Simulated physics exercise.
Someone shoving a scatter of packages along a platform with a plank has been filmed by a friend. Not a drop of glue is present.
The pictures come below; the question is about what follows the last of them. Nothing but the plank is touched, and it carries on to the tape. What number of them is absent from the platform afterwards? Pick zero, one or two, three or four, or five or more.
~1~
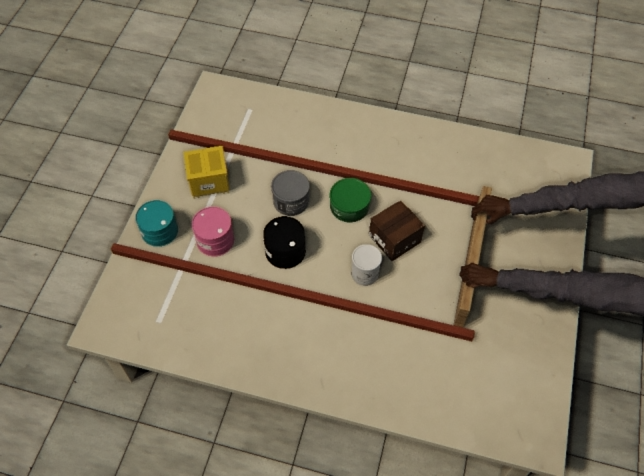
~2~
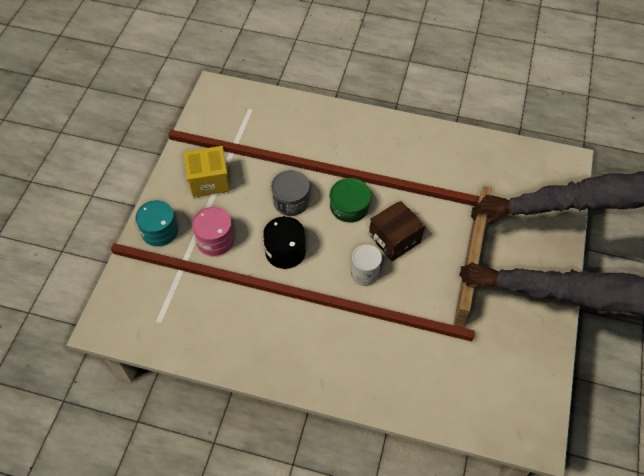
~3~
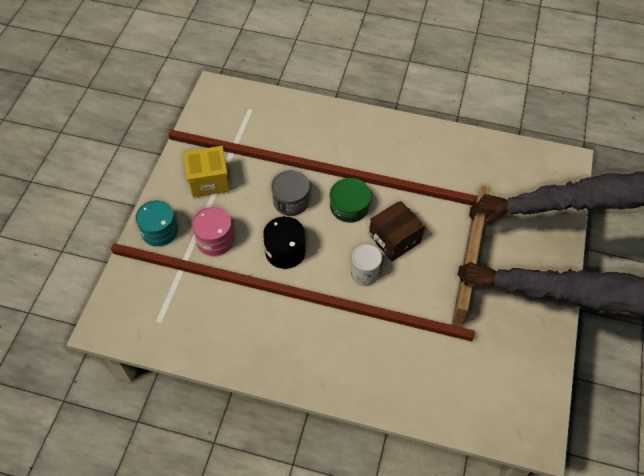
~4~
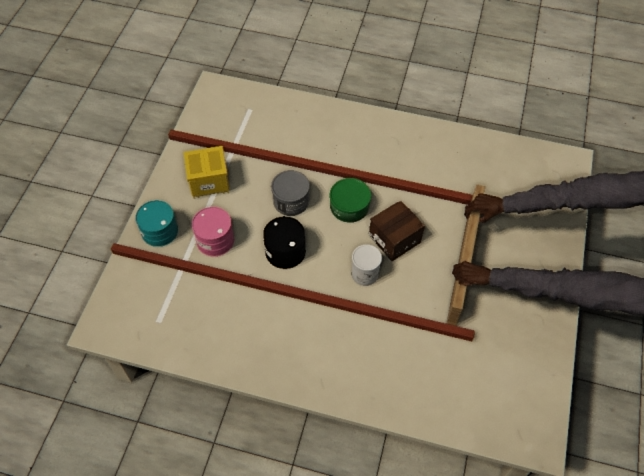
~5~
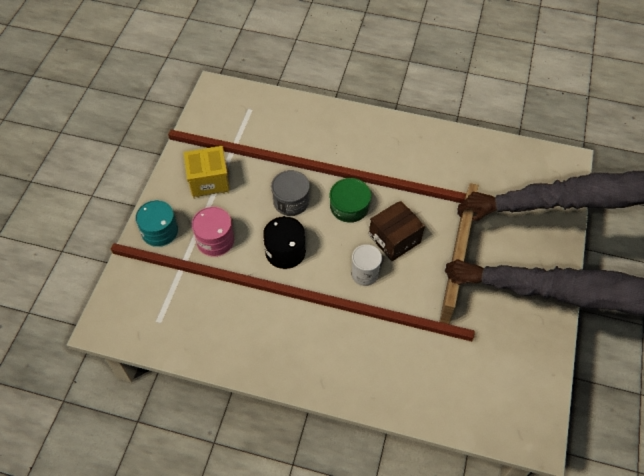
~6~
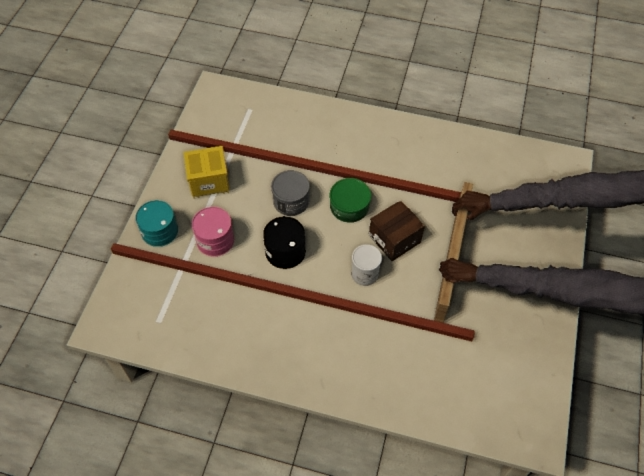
Three or four of them.
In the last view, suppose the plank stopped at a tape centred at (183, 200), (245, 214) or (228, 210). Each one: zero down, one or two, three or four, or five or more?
Taking the places in the order asked: Five or over, then just one or two, then either one or two.
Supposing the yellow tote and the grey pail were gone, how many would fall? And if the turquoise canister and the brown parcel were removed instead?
First 2, then 1.
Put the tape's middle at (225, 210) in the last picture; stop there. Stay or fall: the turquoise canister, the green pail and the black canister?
Taking them in turn: Turquoise canister ends up off it, green pail is still there, black canister is still there.
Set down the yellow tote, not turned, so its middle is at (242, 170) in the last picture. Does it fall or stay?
From there it comes down.
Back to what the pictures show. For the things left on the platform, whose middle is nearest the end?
It's the grey pail that is foremost.
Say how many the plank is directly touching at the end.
3.
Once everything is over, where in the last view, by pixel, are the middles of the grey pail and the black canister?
Final centres, first then second: (168, 164), (153, 210).
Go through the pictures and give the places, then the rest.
The first picture shows turquoise canister (157, 224); yellow tote (207, 172); pink canister (213, 232); plank (473, 256); tape (209, 206).
The second picture shows yellow tote (207, 173); white pail (366, 266).
The third picture shows pink canister (213, 232); green pail (350, 201).
The fourth picture shows turquoise canister (157, 224); plank (466, 254).
The fifth picture shows yellow tote (207, 173); black canister (285, 243).
The sixth picture shows turquoise canister (157, 224); yellow tote (207, 173); pink canister (213, 232); plank (454, 251); tape (209, 206).
Early on, none off yet; turquoise canister at rest near (157, 224); yellow tote at rest near (207, 173); pink canister at rest near (213, 232).
Finally, the number that fall off is three or four; lost, pink canister, yellow tote and turquoise canister.
